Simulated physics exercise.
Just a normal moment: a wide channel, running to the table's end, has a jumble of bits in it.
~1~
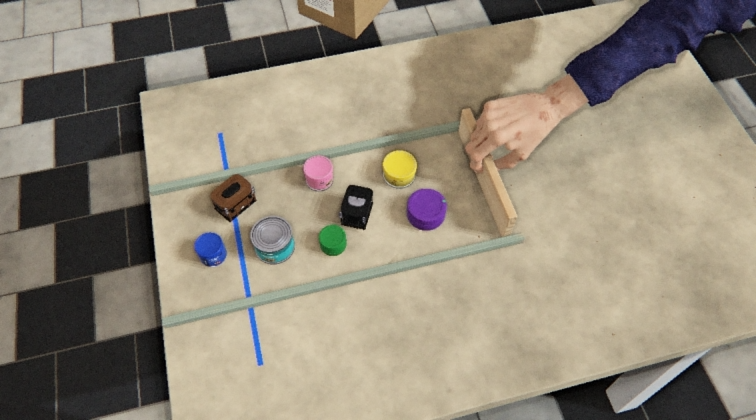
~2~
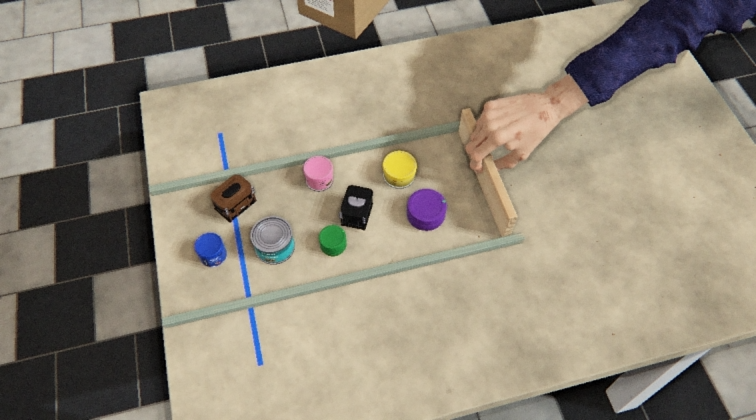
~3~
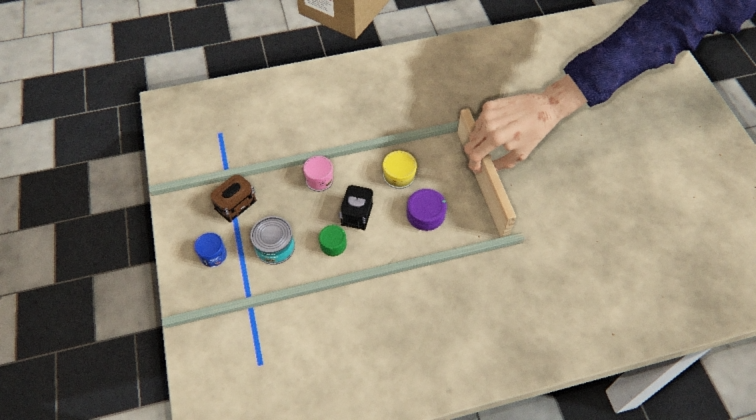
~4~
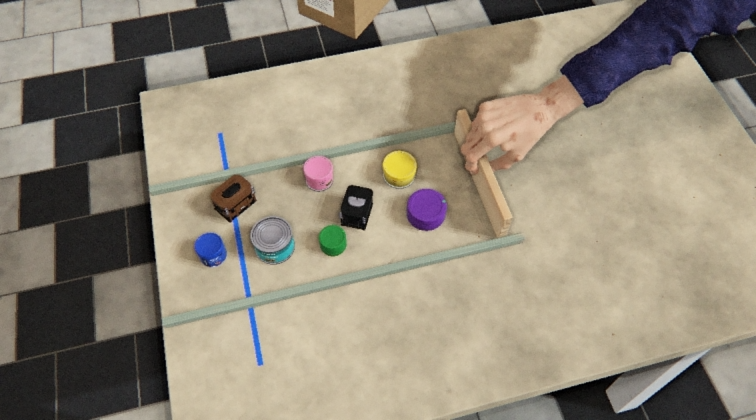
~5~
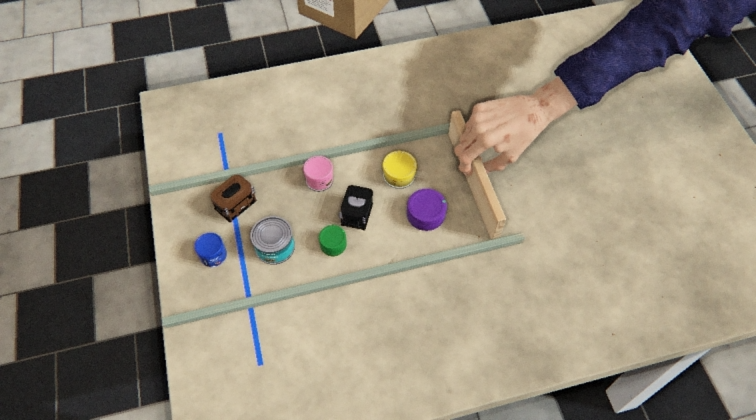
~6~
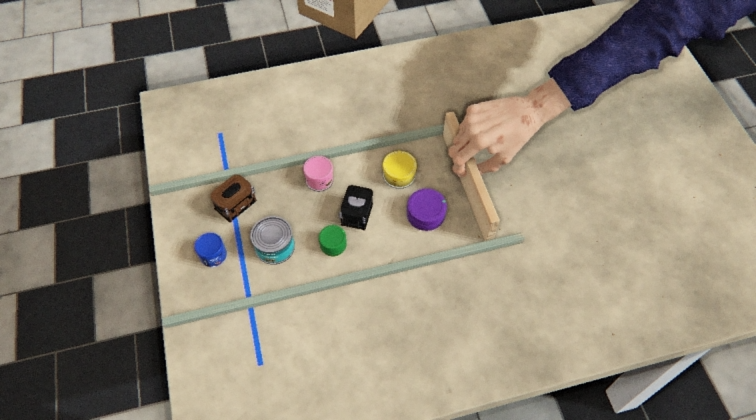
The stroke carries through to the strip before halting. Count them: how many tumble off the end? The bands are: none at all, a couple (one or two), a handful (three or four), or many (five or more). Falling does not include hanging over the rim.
There will be no losses over the edge.
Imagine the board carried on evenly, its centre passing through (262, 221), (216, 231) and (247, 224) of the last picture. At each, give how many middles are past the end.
Respectively 0, 1 and 0.
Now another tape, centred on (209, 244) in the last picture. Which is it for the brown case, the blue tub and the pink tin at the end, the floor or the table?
Observed: Brown case hangs on; blue tub slides off; pink tin hangs on.
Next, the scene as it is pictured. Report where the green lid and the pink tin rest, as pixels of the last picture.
The green lid at (230, 289), the pink tin at (214, 188).
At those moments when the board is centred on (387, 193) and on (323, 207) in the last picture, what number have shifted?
Counting first: 3, next 6.
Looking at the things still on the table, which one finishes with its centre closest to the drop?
It's the blue tub that ends nearest.
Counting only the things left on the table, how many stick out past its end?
Overhanging ones - 1.
A little later, none off yet; blue tub at rest near (211, 250); brown case at rest near (233, 198); turquoise pot at rest near (273, 241).
When it is over, the number that fall off is zero.
